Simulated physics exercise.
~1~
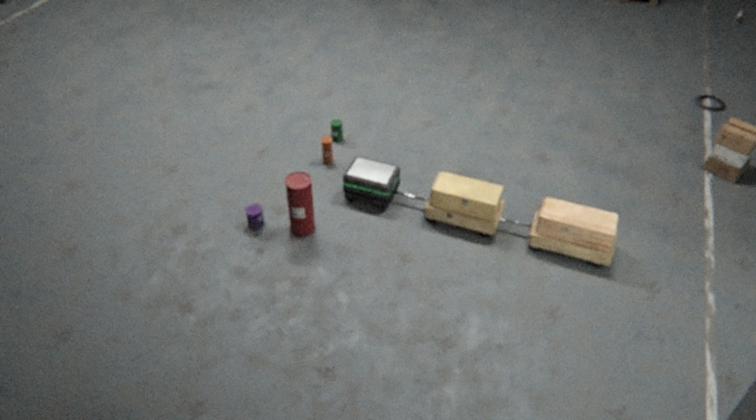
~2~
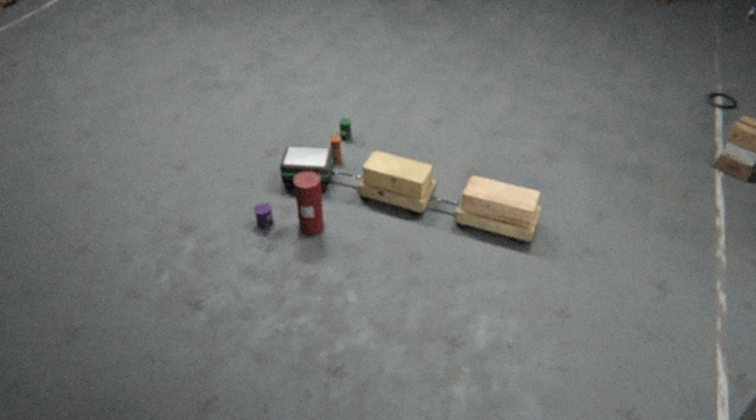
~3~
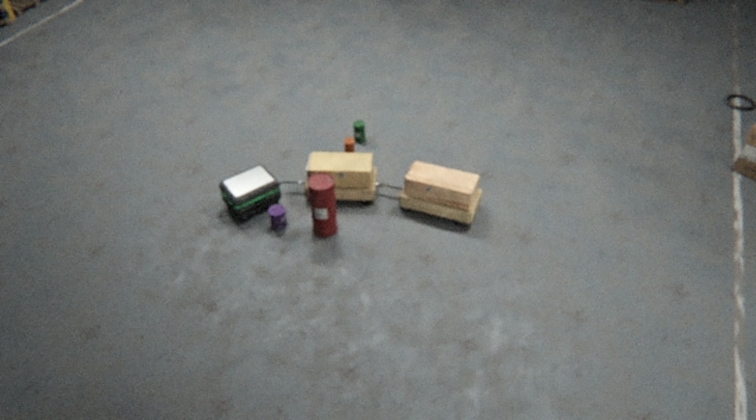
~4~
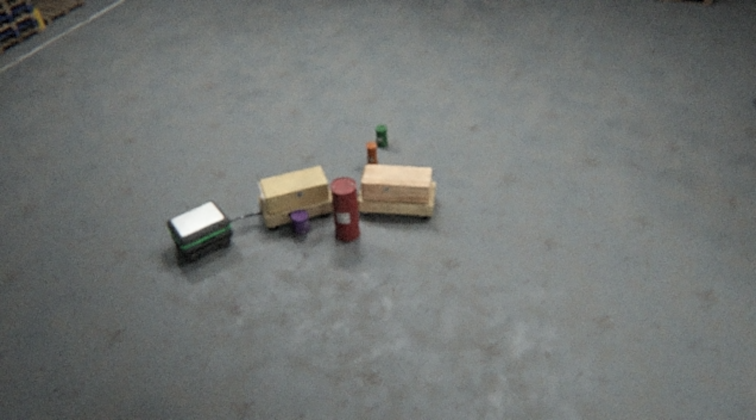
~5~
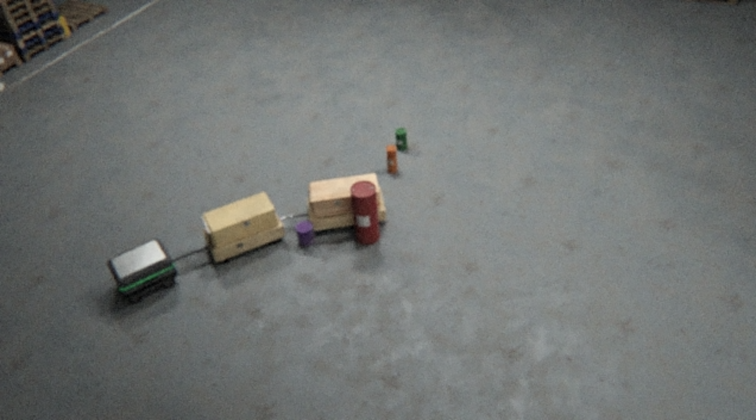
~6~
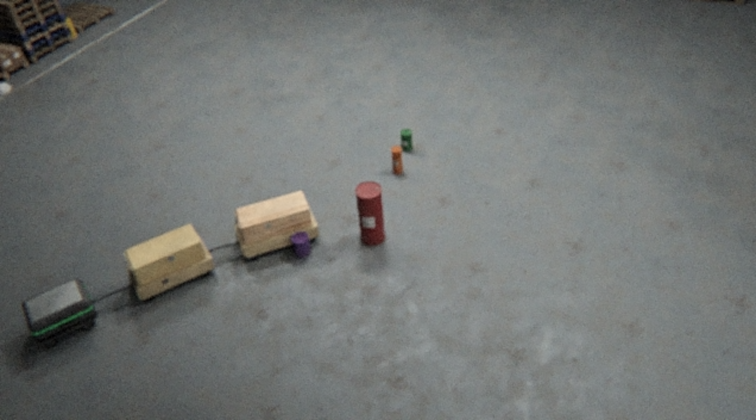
Small tug towing two box-laden carts leftward past a red drum and small canisters, the last cart nudging a purple pail slightly.
